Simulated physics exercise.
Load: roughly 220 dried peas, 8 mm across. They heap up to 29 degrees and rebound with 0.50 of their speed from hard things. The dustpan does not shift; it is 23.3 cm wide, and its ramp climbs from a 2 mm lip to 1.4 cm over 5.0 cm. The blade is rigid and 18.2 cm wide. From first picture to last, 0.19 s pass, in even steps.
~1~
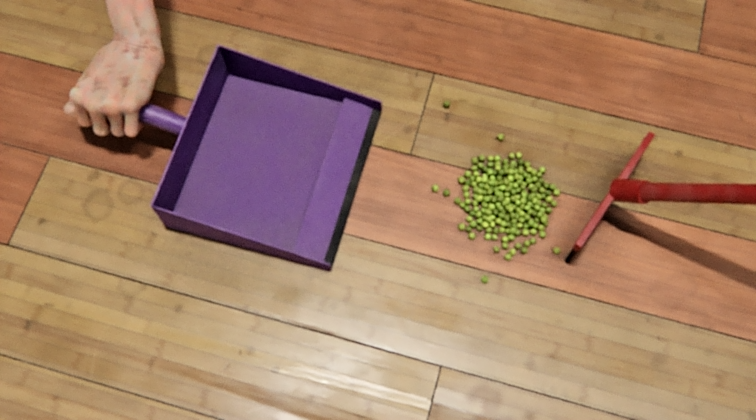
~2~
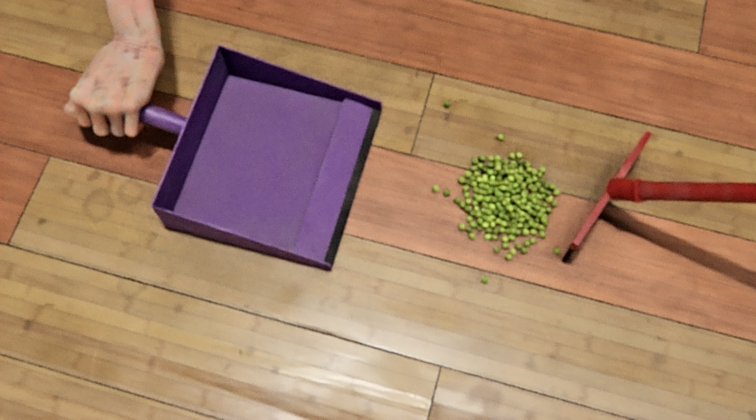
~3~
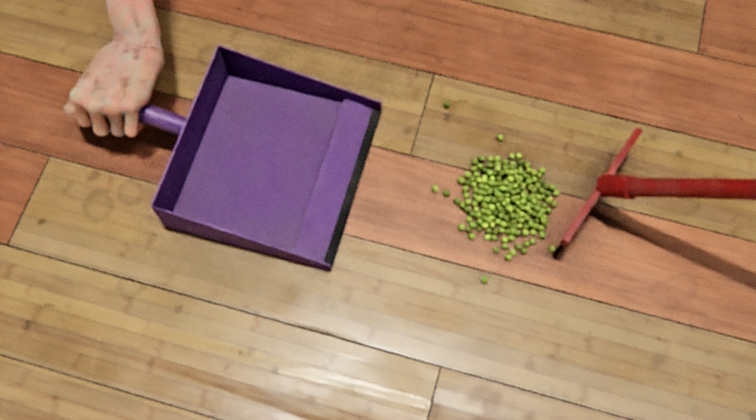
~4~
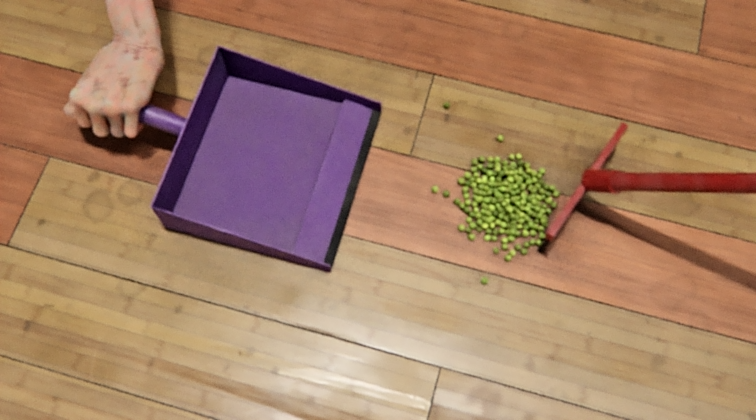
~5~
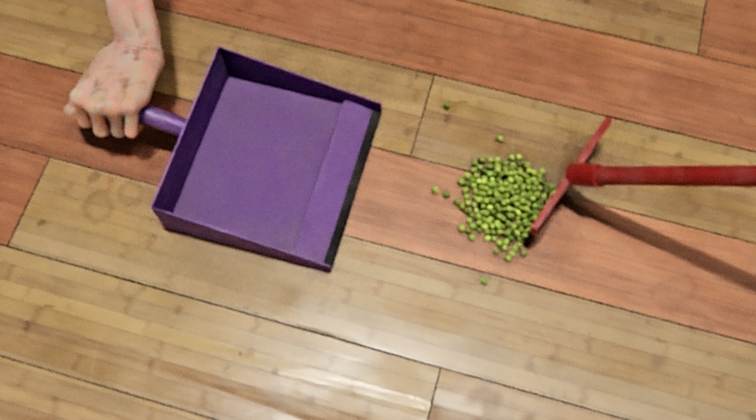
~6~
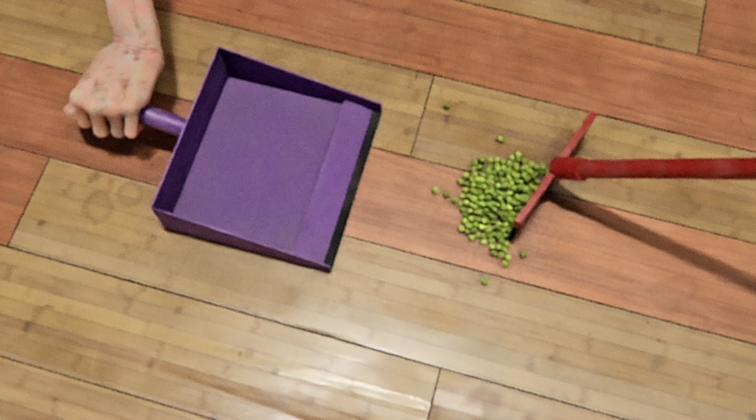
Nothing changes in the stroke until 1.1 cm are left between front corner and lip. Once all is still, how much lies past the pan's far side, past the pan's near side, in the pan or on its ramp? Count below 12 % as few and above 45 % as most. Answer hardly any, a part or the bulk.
Far side: A part, near side: Hardly any, pan: A part.
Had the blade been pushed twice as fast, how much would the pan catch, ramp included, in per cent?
Then about 30 per cent.
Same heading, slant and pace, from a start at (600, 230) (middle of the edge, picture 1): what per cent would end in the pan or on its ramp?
About 15 per cent.
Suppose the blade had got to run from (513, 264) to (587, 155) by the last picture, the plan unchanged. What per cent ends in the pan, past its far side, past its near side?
Pan 0, far 5, near 0.
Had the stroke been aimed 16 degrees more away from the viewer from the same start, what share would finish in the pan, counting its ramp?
In that case some 5 per cent.
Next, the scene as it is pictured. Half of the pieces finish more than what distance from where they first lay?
Roughly 20 cm.
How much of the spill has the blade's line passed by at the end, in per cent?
Roughly 20 per cent.
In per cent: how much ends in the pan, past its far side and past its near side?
Far side 30, near side 0, pan 15.
Then, 0.19 s after the last picture, middle of the blade 14 cm from the lip; 0 % over the lip, far side 15 %, near side 0 %.
Then, 0.32 s after the last picture, middle of the blade 7 cm from the lip; 0 % over the lip, far side 25 %, near side 0 %.
Then, 0.58 s after the last picture, middle of the blade 4 cm from the lip; 15 % over the lip, far side 30 %, near side 0 %.
In the end, far side 30 %, near side 0 %, pan 15 %, in front of the lip or behind the blade 50 %.
